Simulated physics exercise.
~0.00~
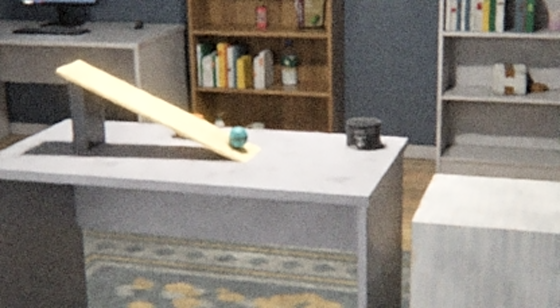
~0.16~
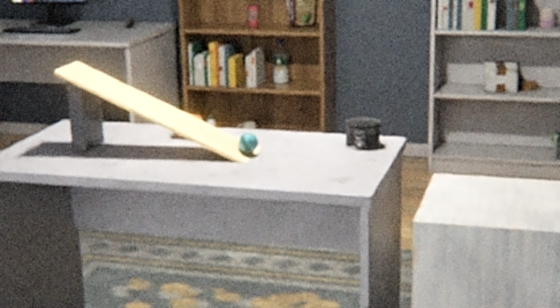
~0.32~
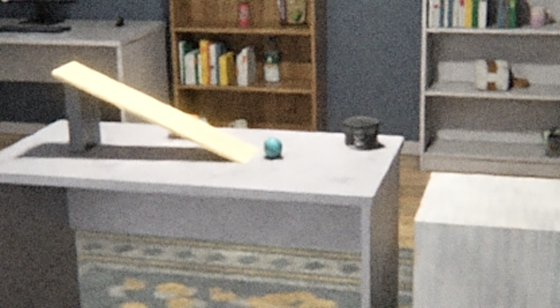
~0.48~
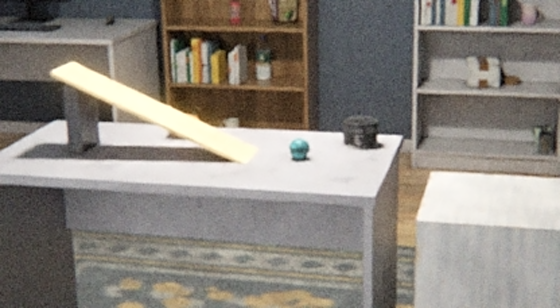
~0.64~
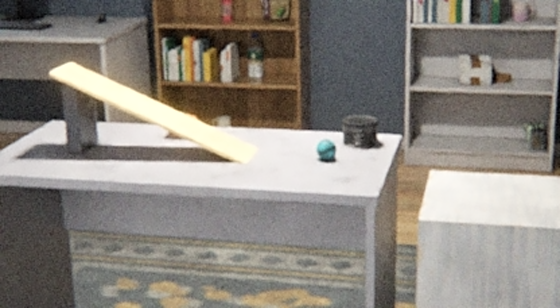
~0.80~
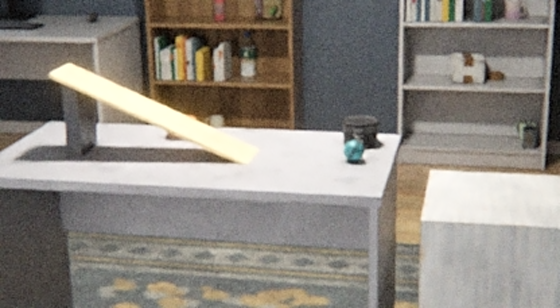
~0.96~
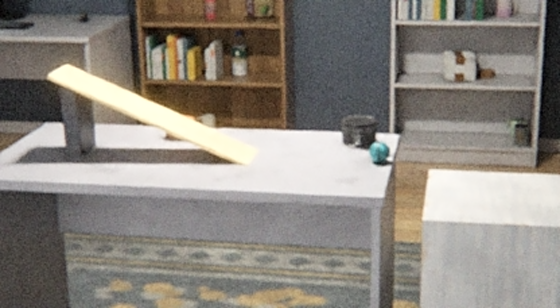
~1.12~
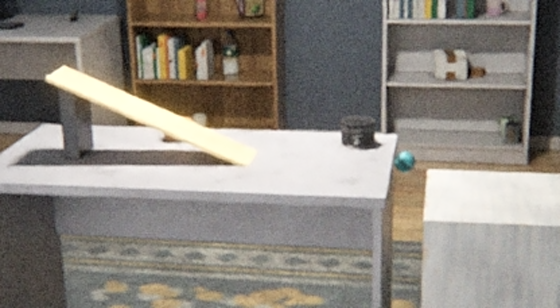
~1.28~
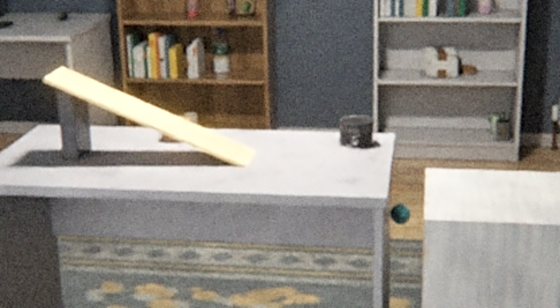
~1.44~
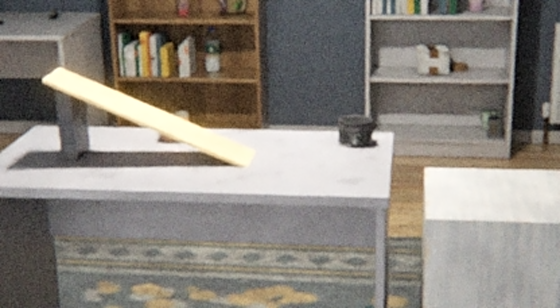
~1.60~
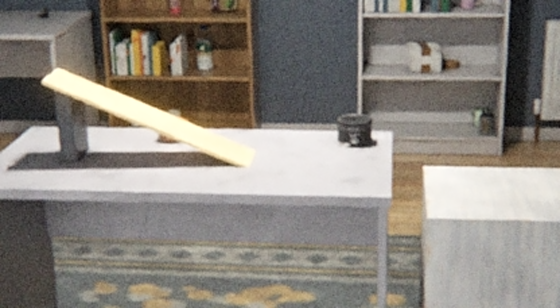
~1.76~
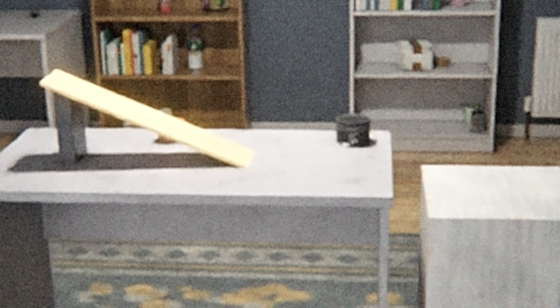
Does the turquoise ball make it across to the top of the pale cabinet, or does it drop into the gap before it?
It drops into the gap. The ball rolls off the table's right edge but comes up short of the cabinet and falls out of sight.
